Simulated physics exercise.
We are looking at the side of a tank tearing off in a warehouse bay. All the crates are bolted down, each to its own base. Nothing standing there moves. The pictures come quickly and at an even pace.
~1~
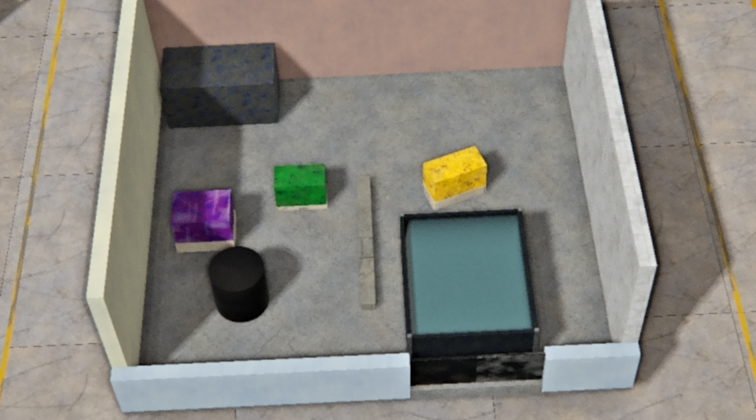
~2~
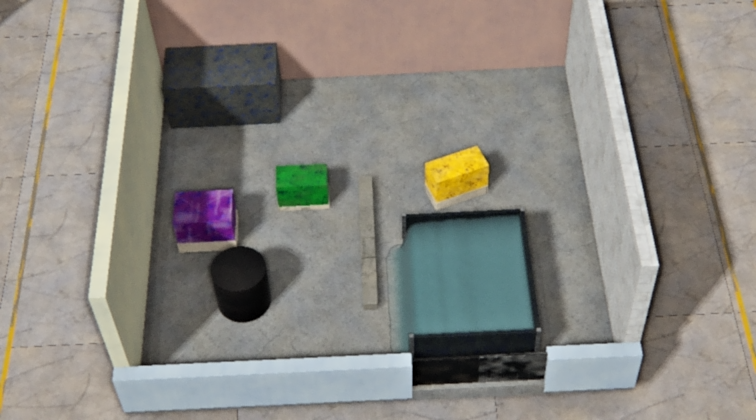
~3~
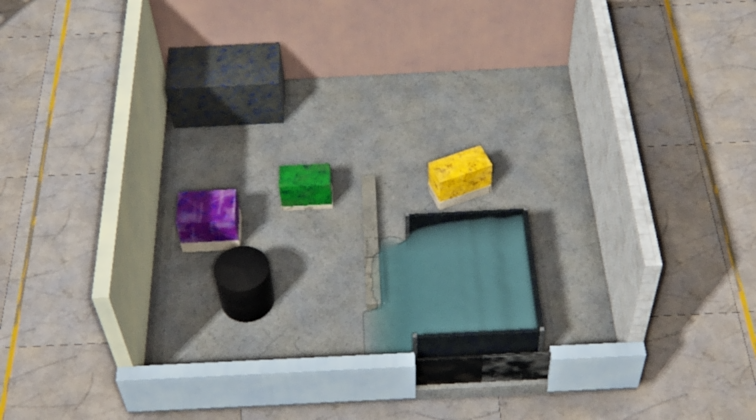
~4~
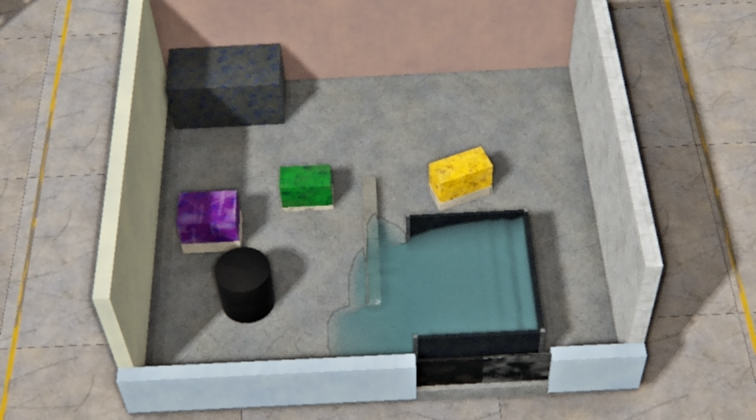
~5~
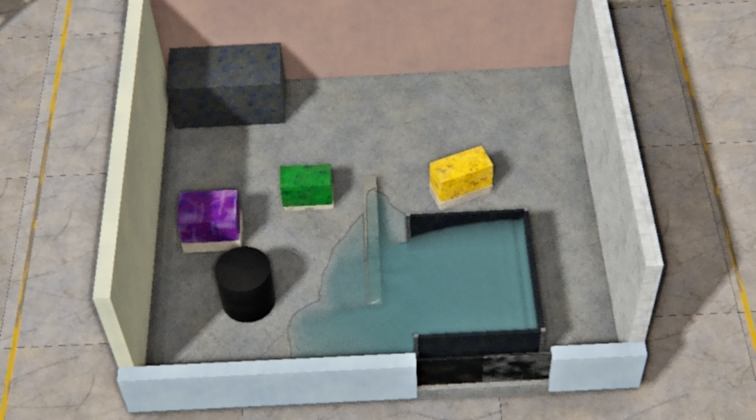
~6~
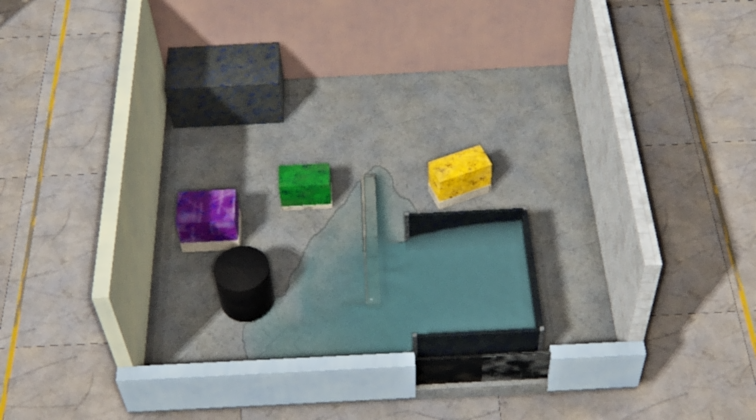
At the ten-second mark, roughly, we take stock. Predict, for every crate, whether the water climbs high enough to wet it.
My prediction: The yellow crate remains dry; the green crate gets wetted; the purple crate gets wetted.
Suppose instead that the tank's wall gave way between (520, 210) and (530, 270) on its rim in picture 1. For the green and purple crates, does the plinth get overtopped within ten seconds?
Green: Reached; purple: Untouched.
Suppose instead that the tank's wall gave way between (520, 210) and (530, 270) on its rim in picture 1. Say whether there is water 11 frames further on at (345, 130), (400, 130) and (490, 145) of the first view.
Well, the first one's left untouched, the second's left untouched, and the third's sodden.
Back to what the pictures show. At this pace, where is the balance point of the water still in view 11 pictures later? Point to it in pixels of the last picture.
My guess is about (328, 300).
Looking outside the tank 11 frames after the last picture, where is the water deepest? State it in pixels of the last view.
Approximate pixel: (154, 389).
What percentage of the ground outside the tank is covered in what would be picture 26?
Roughly 65 %.
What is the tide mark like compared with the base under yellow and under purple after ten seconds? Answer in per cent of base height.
50 and 150 per cent, roughly.
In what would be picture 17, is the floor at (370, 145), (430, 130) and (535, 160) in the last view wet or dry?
Taking the three spots one by one, I'd call them drenched, drenched and clear.
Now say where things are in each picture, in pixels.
The first picture shows the tank at (467, 274) is whole and still.
In the second picture, the front is at (402, 247), out from the gap at (410, 298).
In the third picture, water pours out at (413, 298) and has run to (381, 242).
In the fourth picture, the front is at (381, 221), out from the gap at (414, 300).
In the fifth picture, water pours out at (414, 300) and has run to (380, 196).
In the sixth picture, the front is at (374, 172), out from the gap at (413, 299).
A moment on, water covers 40 % of the floor; the yellow crate water round its plinth, the green crate water round its plinth, the purple crate water round its plinth.
Next, water covers 55 % of the floor; the yellow crate water round its plinth, the green crate water round its plinth, the purple crate water round its plinth.
Then, water covers 65 % of the floor; the yellow crate water round its plinth, the green crate water round its plinth, the purple crate water round its plinth.
Later, water covers 85 % of the floor; the yellow crate water round its plinth, the green crate water round its plinth, the purple crate water round its plinth.
In the end, water covers 95 % of the floor; the yellow crate stayed above the water, the green crate was topped, the purple crate was topped.
